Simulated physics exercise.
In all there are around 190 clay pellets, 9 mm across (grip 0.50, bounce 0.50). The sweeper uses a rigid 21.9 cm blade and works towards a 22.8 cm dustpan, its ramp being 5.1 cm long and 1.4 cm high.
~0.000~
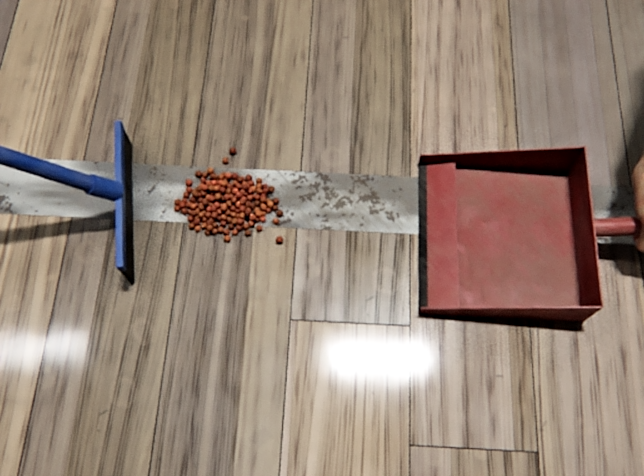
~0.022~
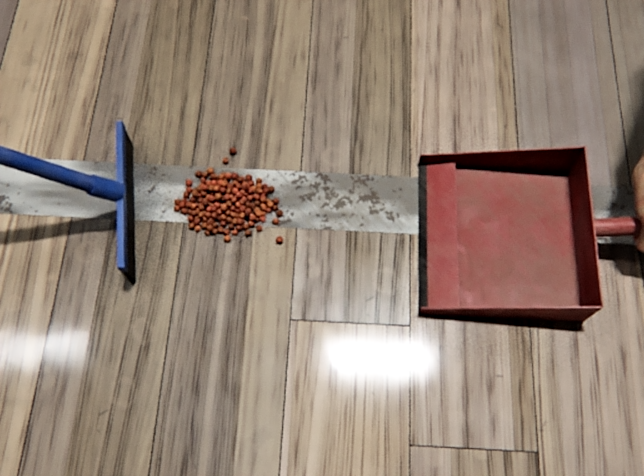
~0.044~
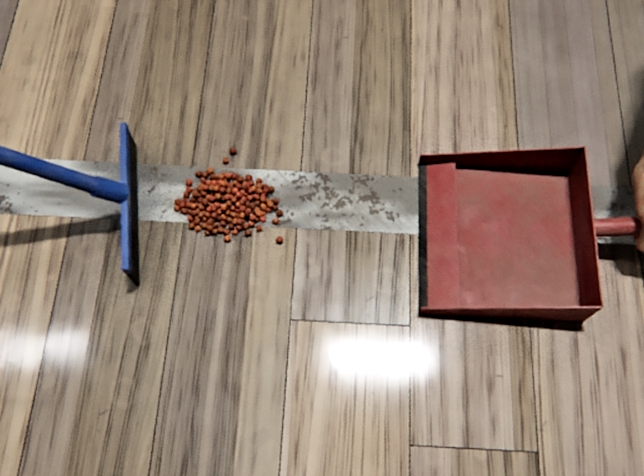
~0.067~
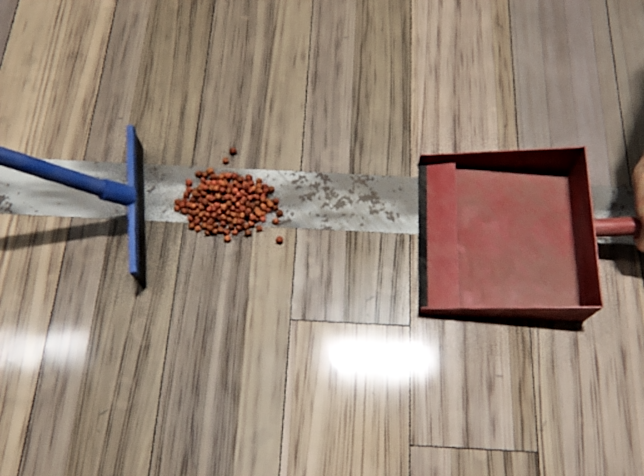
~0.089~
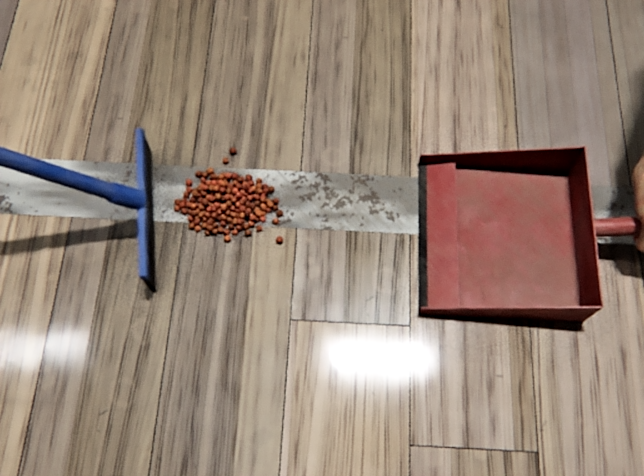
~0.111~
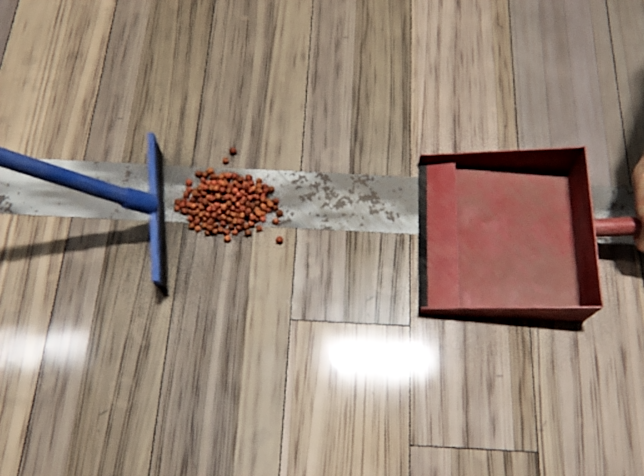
A loose pile of small reddish-brown pellets sits on a floor of grey-brown wooden planks crossed by a scuffed pale strip, seen from above at an angle. A blue blade on a blue handle stands to the left of the pile, and a red dustpan lies at the right with part of a hand at its handle. The blade slides a short way rightward and slightly nearer the viewer, while pellets, dustpan and camera stay still.
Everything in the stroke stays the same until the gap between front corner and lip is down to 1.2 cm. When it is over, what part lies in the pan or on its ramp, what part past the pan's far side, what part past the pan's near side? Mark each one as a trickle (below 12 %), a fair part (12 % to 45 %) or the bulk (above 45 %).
Pan: A fair part; far side: A trickle; near side: A trickle.
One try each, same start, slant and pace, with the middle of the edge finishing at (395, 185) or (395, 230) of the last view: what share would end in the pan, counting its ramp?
Roughly 35 % and 35 %.
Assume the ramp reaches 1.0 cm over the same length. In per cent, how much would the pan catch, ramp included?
Close to 20 per cent then.
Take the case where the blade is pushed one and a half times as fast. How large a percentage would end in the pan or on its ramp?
Then some 35 in a hundred.
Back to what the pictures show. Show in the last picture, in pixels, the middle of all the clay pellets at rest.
Roughly pixel (404, 217).
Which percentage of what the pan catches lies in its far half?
Some 10 per cent.
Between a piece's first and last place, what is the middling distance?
Roughly 22 cm.
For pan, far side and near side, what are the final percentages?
Well, the pan ends up with 20 percent, the far side with 5 percent, the near side with 5 percent.
After 0.32 s, middle of the blade 19 cm from the lip; 0 % over the lip, far side 0 %, near side 0 %.
After 0.46 s, middle of the blade 8 cm from the lip; 0 % over the lip, far side 5 %, near side 0 %.
Then, at 0.72 s, middle of the blade 3 cm from the lip; 20 % over the lip, far side 5 %, near side 5 %.
At rest (1.2 s), pan 20 %, far side 5 %, near side 5 %, in front of the lip or behind the blade 70 %.
